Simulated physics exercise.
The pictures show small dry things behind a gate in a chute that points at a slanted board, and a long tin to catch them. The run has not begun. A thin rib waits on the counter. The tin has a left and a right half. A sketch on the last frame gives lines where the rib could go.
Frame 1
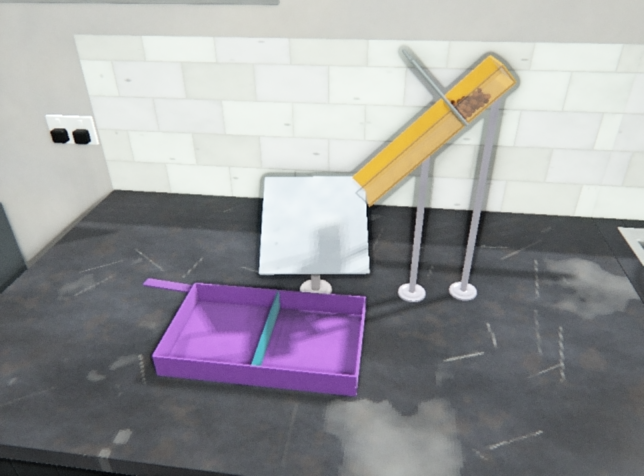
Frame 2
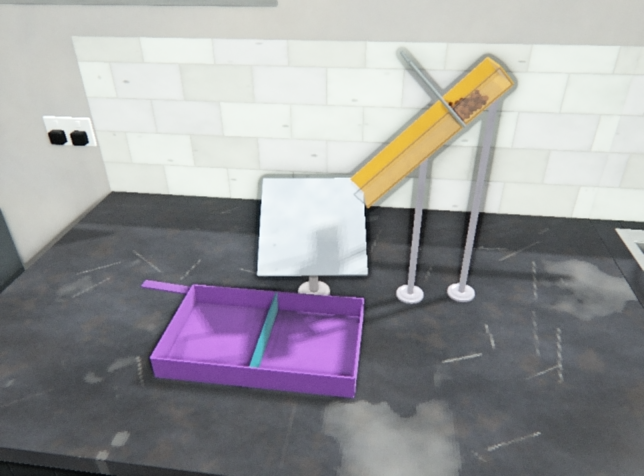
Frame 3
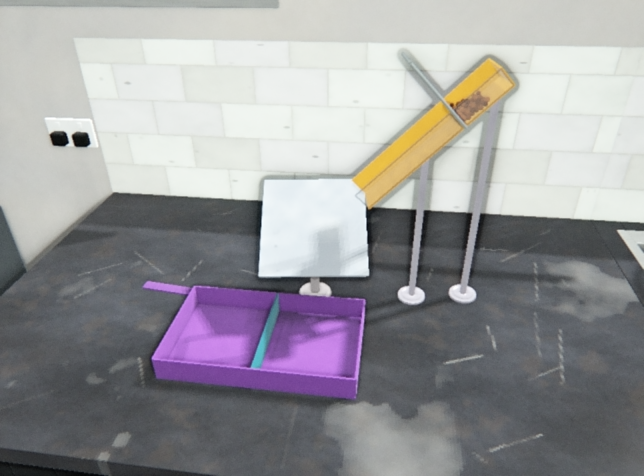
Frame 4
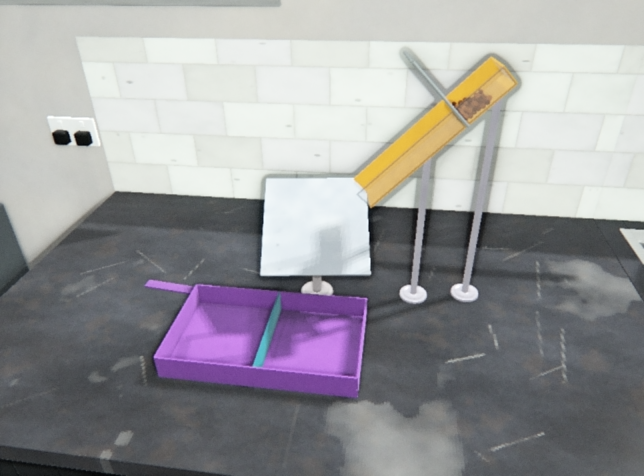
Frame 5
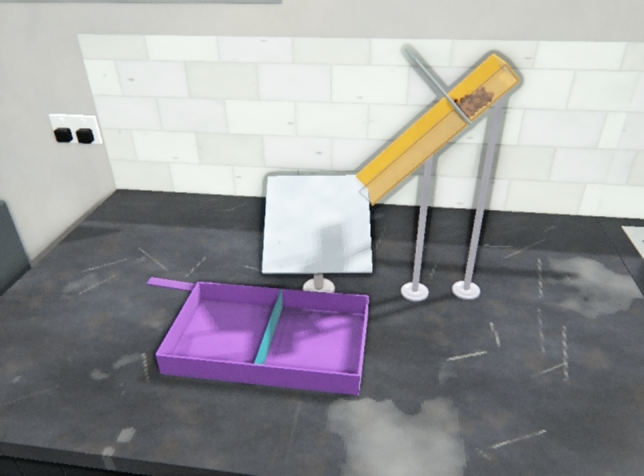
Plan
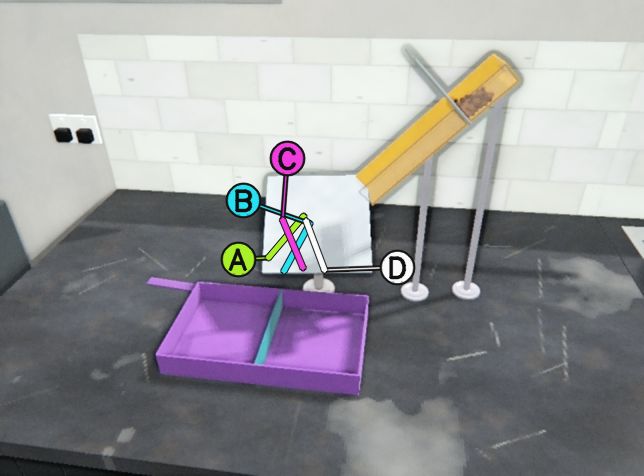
A yellow chute holds small brown pieces above a tilted white board and purple tin, all motionless.
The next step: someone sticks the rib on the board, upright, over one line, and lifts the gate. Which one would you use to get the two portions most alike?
It is A.
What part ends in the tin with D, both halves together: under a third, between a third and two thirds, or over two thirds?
It is over two thirds.
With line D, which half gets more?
More lands on the right.
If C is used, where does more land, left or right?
Right.
On the marked copy, line A from (303, 216) to (268, 257); line B from (309, 223) to (283, 271); line C from (282, 219) to (302, 267); line D from (306, 220) to (324, 270).
Choosing A, of what is caught, roughly half in the left half, roughly half in the right.
Choosing B, of what is caught, about a tenth in the left half, almost all in the right.
Choosing C, of what is caught, not one piece in the left half, every piece in the right.
Choosing D, of what is caught, not one piece in the left half, every piece in the right.
